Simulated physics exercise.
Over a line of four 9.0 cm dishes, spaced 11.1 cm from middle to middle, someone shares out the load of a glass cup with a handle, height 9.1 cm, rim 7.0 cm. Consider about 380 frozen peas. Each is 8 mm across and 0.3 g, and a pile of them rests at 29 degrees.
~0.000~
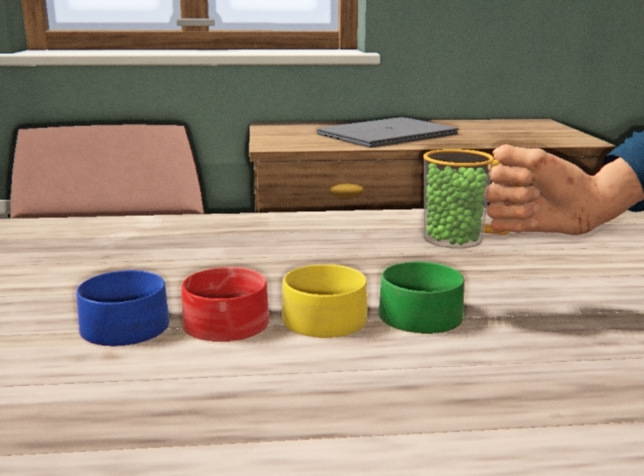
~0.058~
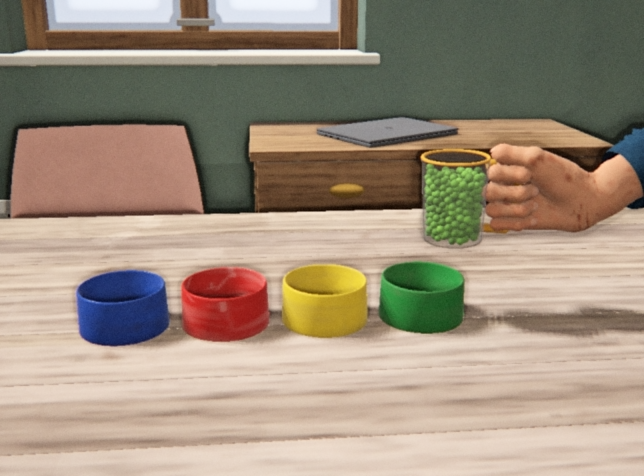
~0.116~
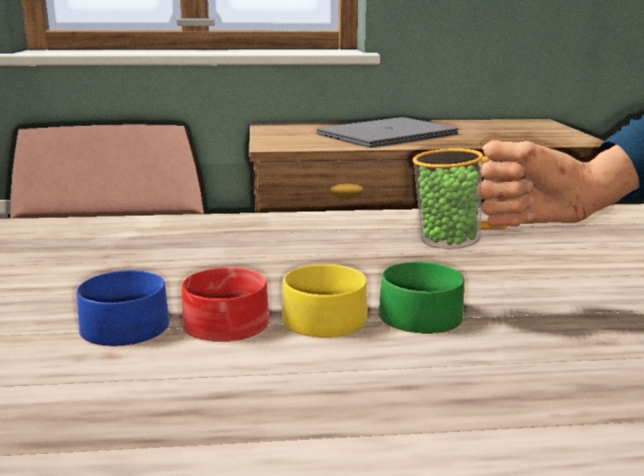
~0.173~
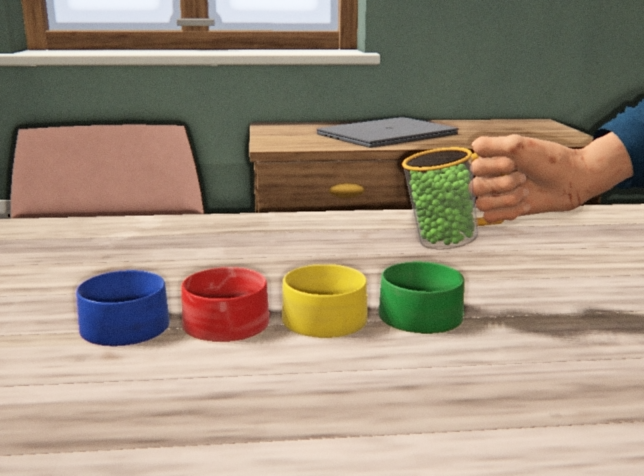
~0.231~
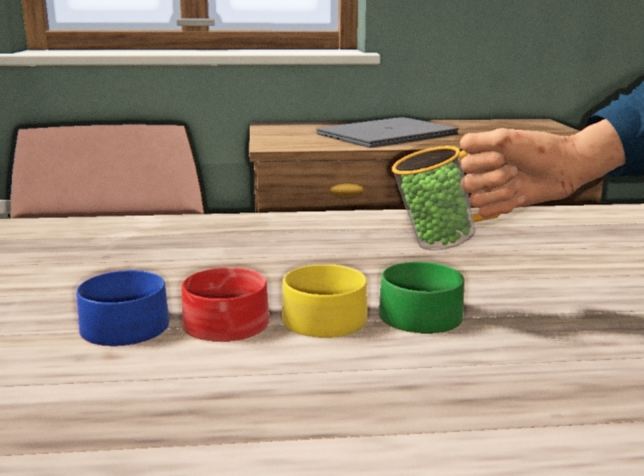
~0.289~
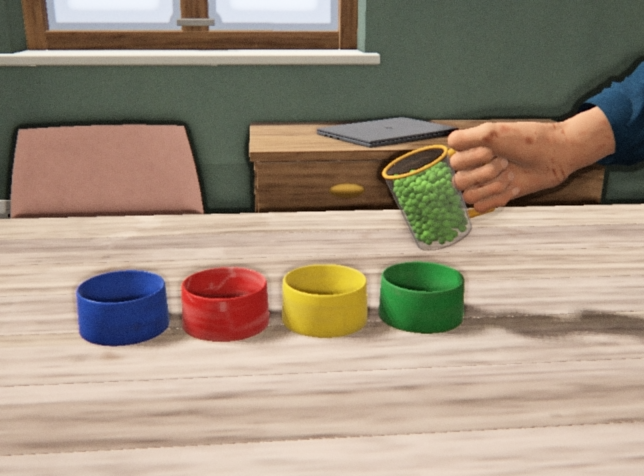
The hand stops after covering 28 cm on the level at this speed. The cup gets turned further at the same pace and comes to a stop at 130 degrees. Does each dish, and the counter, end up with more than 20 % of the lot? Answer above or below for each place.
Red: Above, blue: Below, green: Below, yellow: Below, counter: Above.
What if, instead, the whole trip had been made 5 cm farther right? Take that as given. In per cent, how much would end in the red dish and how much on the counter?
Red 0; counter 10.
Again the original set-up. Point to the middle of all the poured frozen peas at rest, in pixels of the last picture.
Estimated resting centre: Around (250, 314).
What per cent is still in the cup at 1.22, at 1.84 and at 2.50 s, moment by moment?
Series: 55 / 0 / 0 per cent.
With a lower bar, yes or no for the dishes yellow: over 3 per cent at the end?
With yellow the answer is affirmative.
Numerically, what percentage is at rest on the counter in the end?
I'd reckon around 50 per cent.
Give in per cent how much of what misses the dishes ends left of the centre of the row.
About 60 percent.
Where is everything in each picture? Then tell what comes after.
The first picture shows cup at (456, 199), tilt 0 degrees, lip at (426, 158), moved 0.0 cm; middle of the pieces at (453, 205); green dish at (423, 277); yellow dish at (325, 280); red dish at (224, 283); blue dish at (121, 287).
The second picture shows cup at (454, 199), tilt 1 degrees, lip at (424, 159), moved 0.2 cm; middle of the pieces at (451, 206).
The third picture shows cup at (449, 199), tilt 6 degrees, lip at (416, 162), moved 0.7 cm; middle of the pieces at (447, 206).
The fourth picture shows cup at (443, 199), tilt 12 degrees, lip at (405, 166), moved 1.4 cm; middle of the pieces at (441, 206).
The fifth picture shows cup at (436, 199), tilt 18 degrees, lip at (395, 171), moved 2.2 cm; middle of the pieces at (435, 206).
The sixth picture shows cup at (430, 199), tilt 24 degrees, lip at (385, 176), moved 2.9 cm; middle of the pieces at (430, 207); green dish at (423, 277); yellow dish at (325, 280); red dish at (224, 283); blue dish at (121, 287). Its pace works out near 105 degrees a second; the hand travels 13 cm a second.
After 1.22 s, tilt 122 degrees; cup holds 55 %, red 5 %, yellow 10 %.
After 1.84 s, tilt 130 degrees; cup holds 0 %, red 40 %, yellow 10 %.
After 2.50 s, tilt 130 degrees; cup holds 0 %, red 40 %, yellow 10 %.
In the end, at 2.8 s, red 40 %, blue 0 %, green 0 %, yellow 10 %, counter 50 %.
